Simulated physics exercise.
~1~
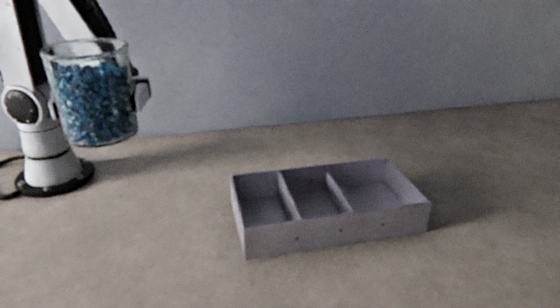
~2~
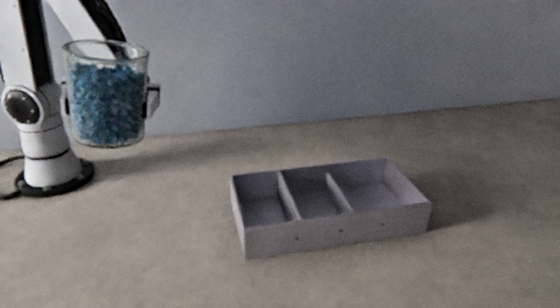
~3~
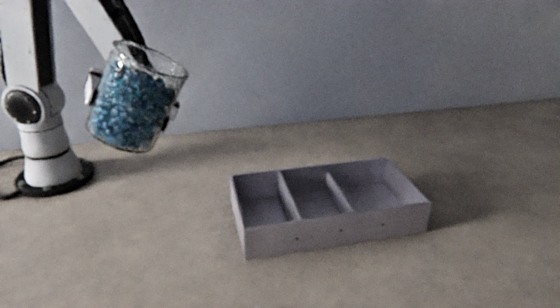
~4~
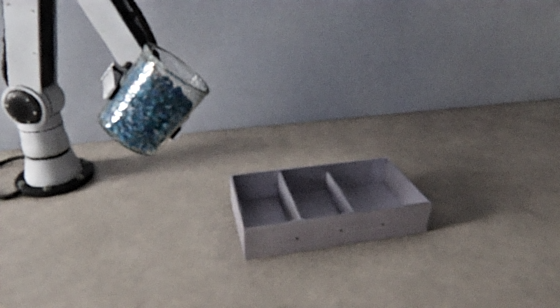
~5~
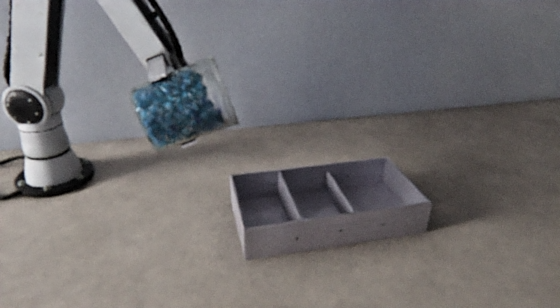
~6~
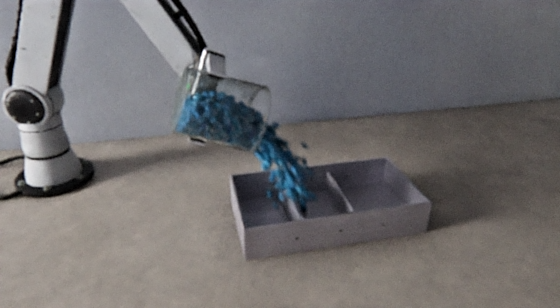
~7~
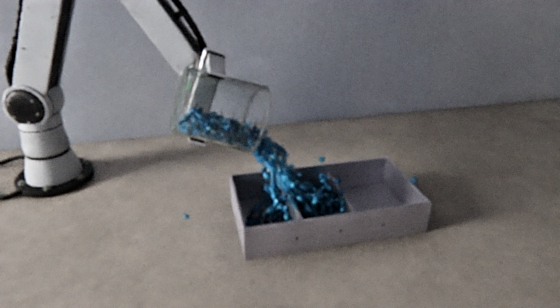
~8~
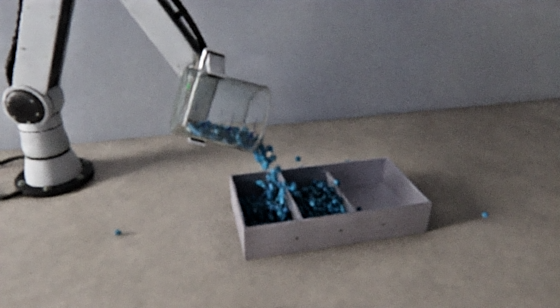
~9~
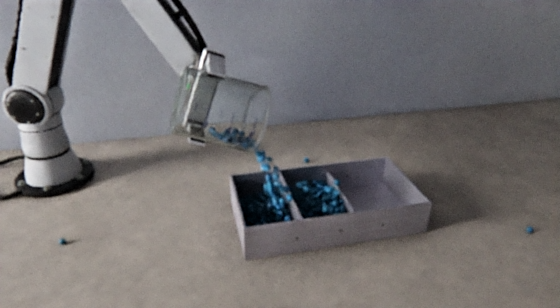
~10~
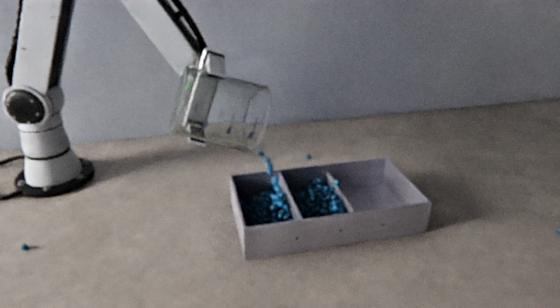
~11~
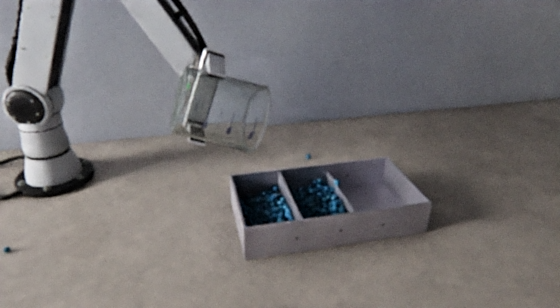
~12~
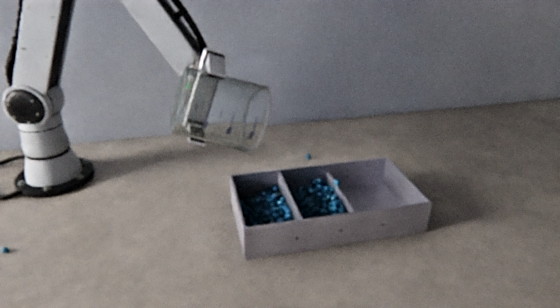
Robot arm moving right and tipping a glass beaker, pouring blue beads into a divided box's left and middle compartments, scattering a few.
